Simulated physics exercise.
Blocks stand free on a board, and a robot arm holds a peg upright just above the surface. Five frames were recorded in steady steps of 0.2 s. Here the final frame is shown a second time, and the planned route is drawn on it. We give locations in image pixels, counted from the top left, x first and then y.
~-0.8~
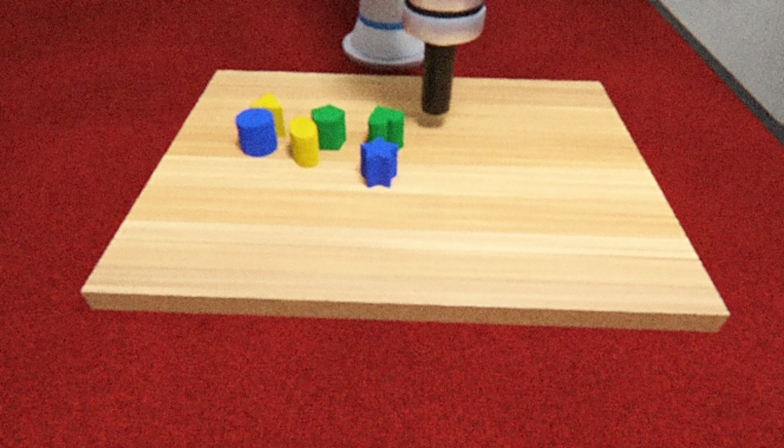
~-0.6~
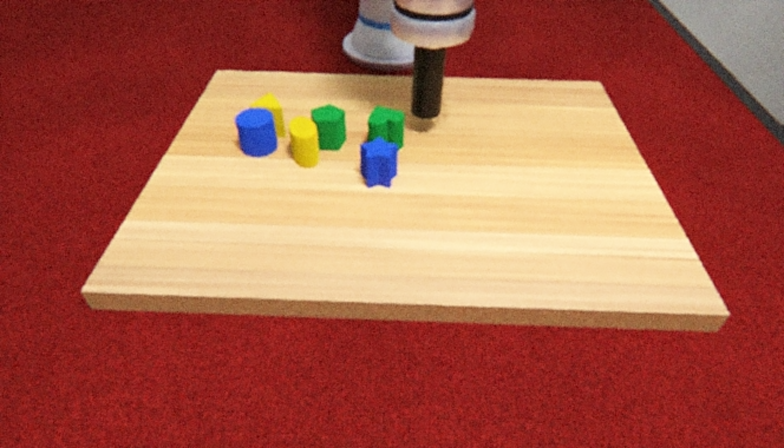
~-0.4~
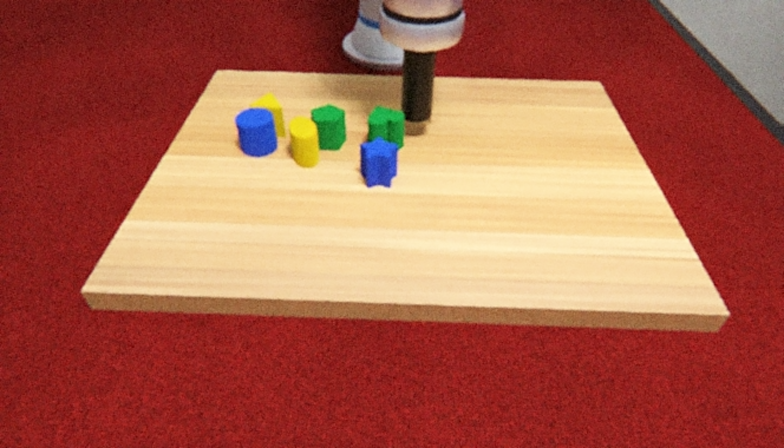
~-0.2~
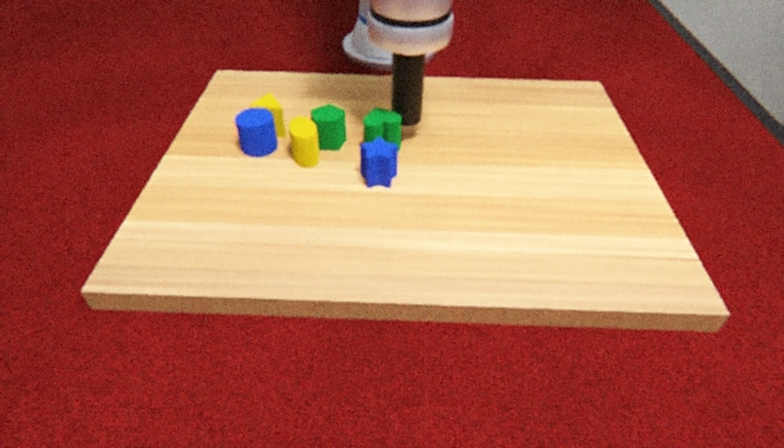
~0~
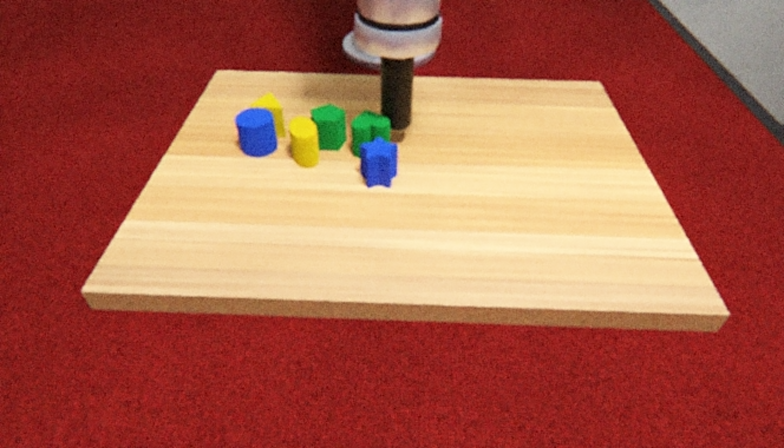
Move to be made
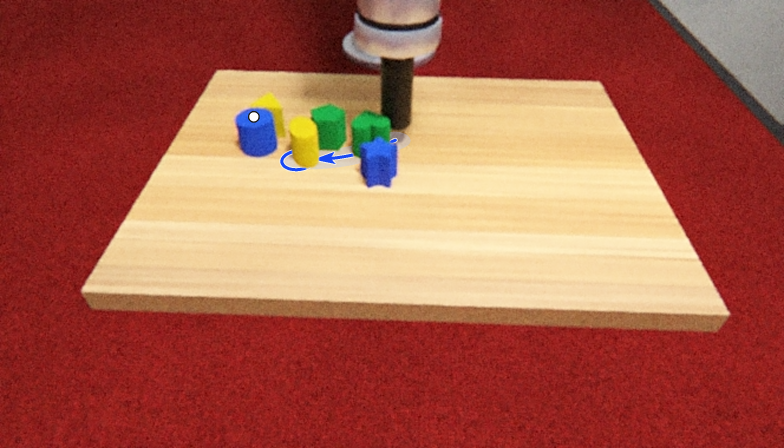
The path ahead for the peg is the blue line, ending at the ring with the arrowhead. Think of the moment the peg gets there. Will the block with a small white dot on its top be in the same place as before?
No.
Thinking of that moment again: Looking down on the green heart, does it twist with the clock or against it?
Counter-clockwise, from overhead.
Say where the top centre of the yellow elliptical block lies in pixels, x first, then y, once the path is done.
If I read the scene right, the answer is (263, 130).
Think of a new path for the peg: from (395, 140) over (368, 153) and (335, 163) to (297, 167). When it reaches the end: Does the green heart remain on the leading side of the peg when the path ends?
Yes, that is what happens.
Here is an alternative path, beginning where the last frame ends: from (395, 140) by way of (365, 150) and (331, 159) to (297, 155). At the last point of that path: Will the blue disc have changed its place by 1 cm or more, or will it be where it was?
Displaced.
The line goes from (395, 140) over (367, 151) and (334, 158) to (298, 160); the dot is on the blue disc.
The first path, step by step. One third of the way, peg at (366, 134); green heart at (338, 129), turned 20° clockwise.
Two thirds of the way, peg at (331, 140); yellow elliptical block at (288, 128), turned 50° clockwise; green pentagon at (319, 112), turned 35° clockwise; green heart at (305, 140).
At the end, peg at (295, 142); blue disc at (245, 116); yellow elliptical block at (263, 130), turned 40° clockwise; green pentagon at (313, 112), turned 65° clockwise; green heart at (281, 147), turned 30° anticlockwise.
